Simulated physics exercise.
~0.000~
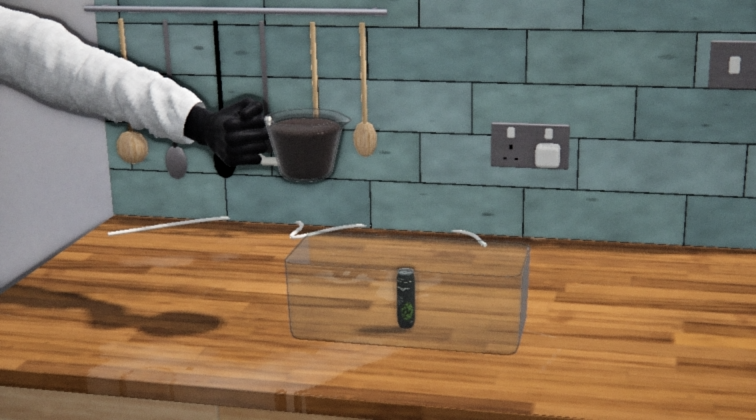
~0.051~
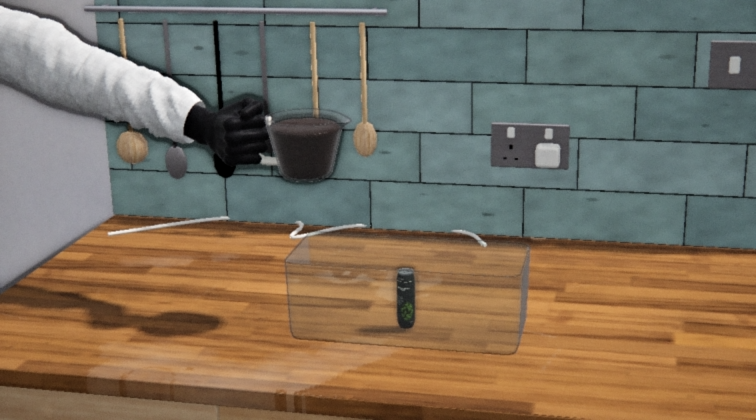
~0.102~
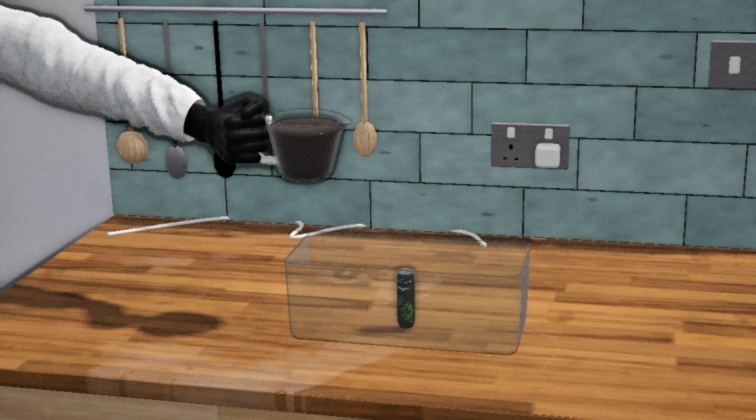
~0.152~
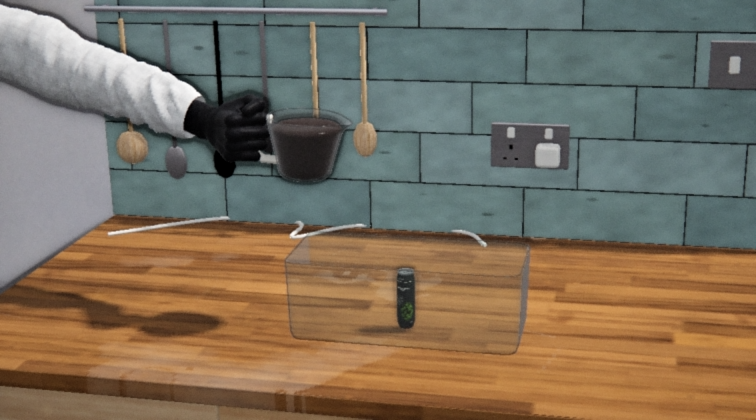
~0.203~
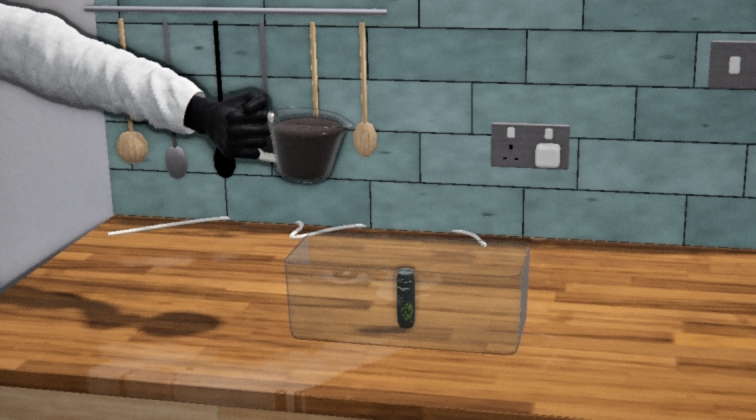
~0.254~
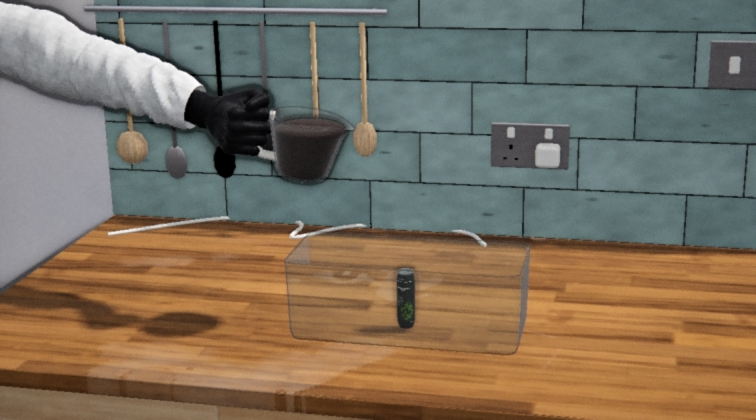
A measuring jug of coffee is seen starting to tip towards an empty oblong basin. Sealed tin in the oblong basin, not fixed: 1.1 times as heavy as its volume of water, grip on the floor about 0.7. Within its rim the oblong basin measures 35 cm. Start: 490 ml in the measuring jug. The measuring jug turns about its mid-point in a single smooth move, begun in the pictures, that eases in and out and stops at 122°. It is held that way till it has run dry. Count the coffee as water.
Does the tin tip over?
Yes, it tips over.
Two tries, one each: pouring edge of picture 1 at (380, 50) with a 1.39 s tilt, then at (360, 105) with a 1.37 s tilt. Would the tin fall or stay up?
First it keeps standing; then it topples.
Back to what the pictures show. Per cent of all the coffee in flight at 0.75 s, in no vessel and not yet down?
Near 28 per cent at that time.
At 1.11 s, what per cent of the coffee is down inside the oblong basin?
It works out near 90 per cent.
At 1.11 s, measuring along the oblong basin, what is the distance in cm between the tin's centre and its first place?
Reading: Roughly 5 cm.
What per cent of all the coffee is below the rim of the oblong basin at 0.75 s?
Roughly 16 per cent.
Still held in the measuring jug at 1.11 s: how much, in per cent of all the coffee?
Close to 2 percent of the total.
After 0.75 s the tilt is 68° and 57 per cent is still to pour; the tin stands where it began.
After 1.11 s the tilt is 110° and 2 per cent is still to pour; the tin leans 33°.
After 1.48 s the tilt is 122° and 0 per cent is still to pour; the tin lies on its side.
After 1.89 s the tilt is 122° and 0 per cent is still to pour; the tin lies on its side.
In the end the tin lies on its side.
